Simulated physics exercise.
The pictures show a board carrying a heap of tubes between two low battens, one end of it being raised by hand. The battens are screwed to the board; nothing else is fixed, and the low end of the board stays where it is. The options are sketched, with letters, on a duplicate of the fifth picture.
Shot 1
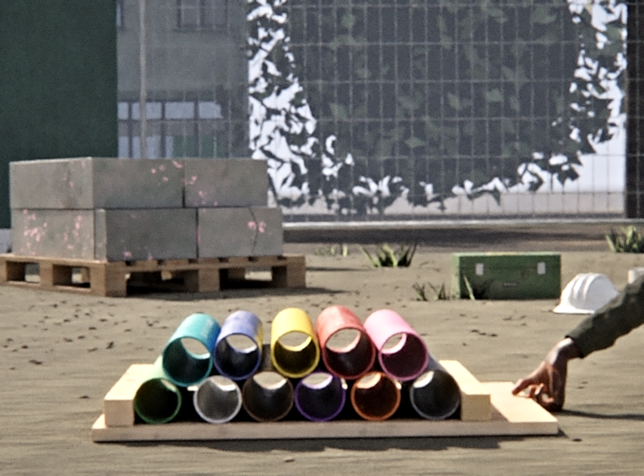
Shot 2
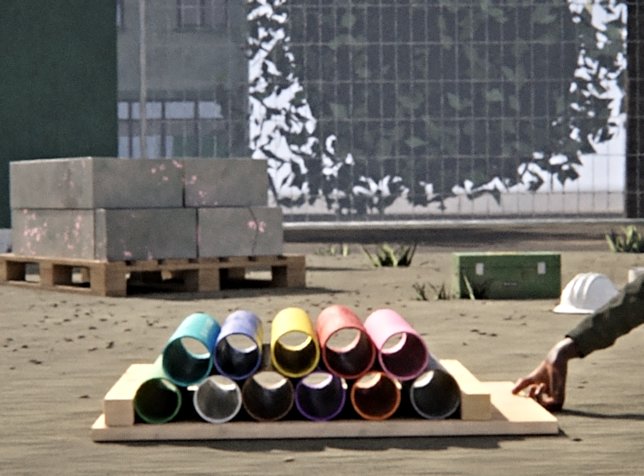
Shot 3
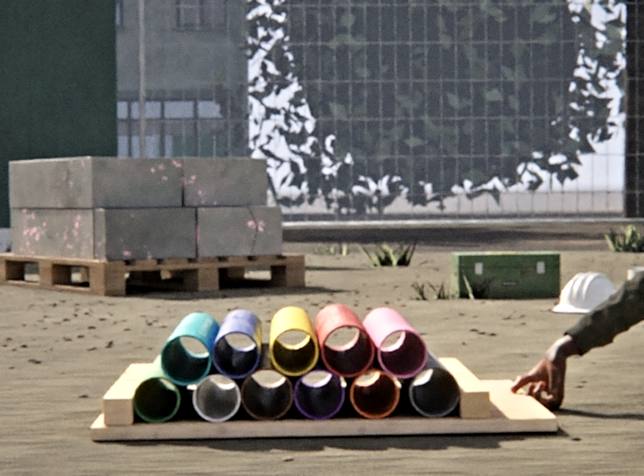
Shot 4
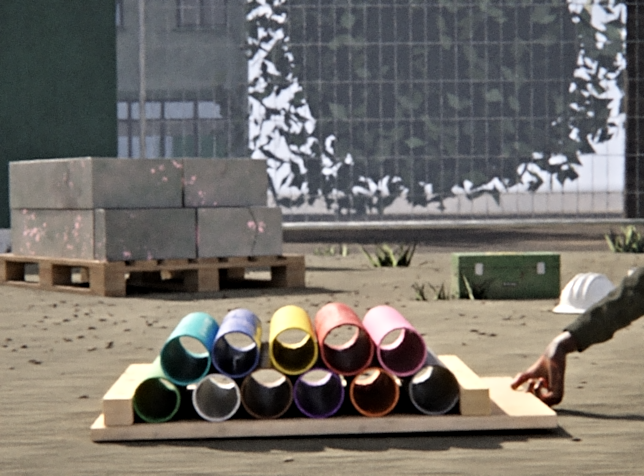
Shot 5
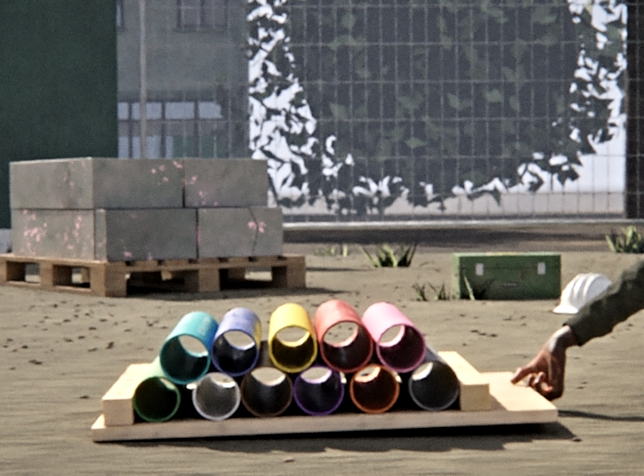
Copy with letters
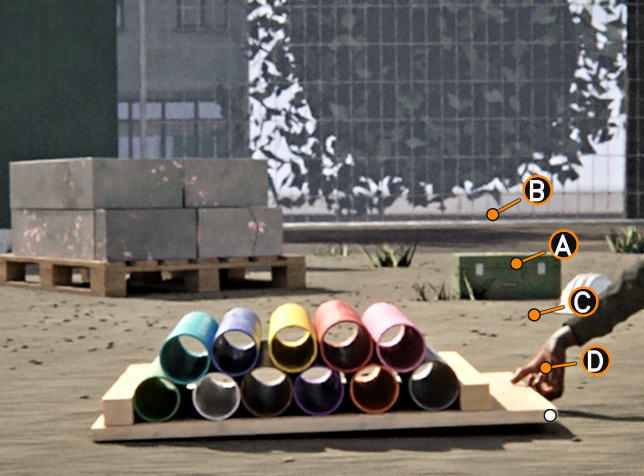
On bare, sandy ground, a hand slightly raises the right end of a board of stacked colourful tubes.
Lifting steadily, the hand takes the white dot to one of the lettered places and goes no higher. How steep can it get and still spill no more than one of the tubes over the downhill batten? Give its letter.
Lift it to A and no more.
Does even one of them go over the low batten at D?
No.
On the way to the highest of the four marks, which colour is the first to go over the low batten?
First is the turquoise one.
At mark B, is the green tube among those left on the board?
Yes, with B.
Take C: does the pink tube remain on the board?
The pink tube: Yes.
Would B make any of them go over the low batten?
At B: Yes.
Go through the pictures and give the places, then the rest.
Turquoise tube (187, 361); pink tube (404, 355); blue tube (237, 356), in the first picture.
Blue tube (237, 356); yellow tube (296, 353), in the second picture.
Board (320, 395); orange tube (375, 394); grey tube (435, 392); red tube (348, 351), in the third picture.
Board (321, 393); green tube (156, 399); white tube (216, 398), in the fourth picture.
Board (321, 391); green tube (156, 399); white tube (216, 396), in the fifth picture.
On the marked copy, A at (516, 264); B at (493, 215); C at (534, 315); D at (546, 368); the white dot at (550, 415).
Following A. Soon after the start, board at 15°.
Later, board at 21°.
In the end, board at 21°, one over the low batten (turquoise).
As for the rest, B two over the low batten (turquoise, blue); C one over the low batten (turquoise); D none over the low batten.
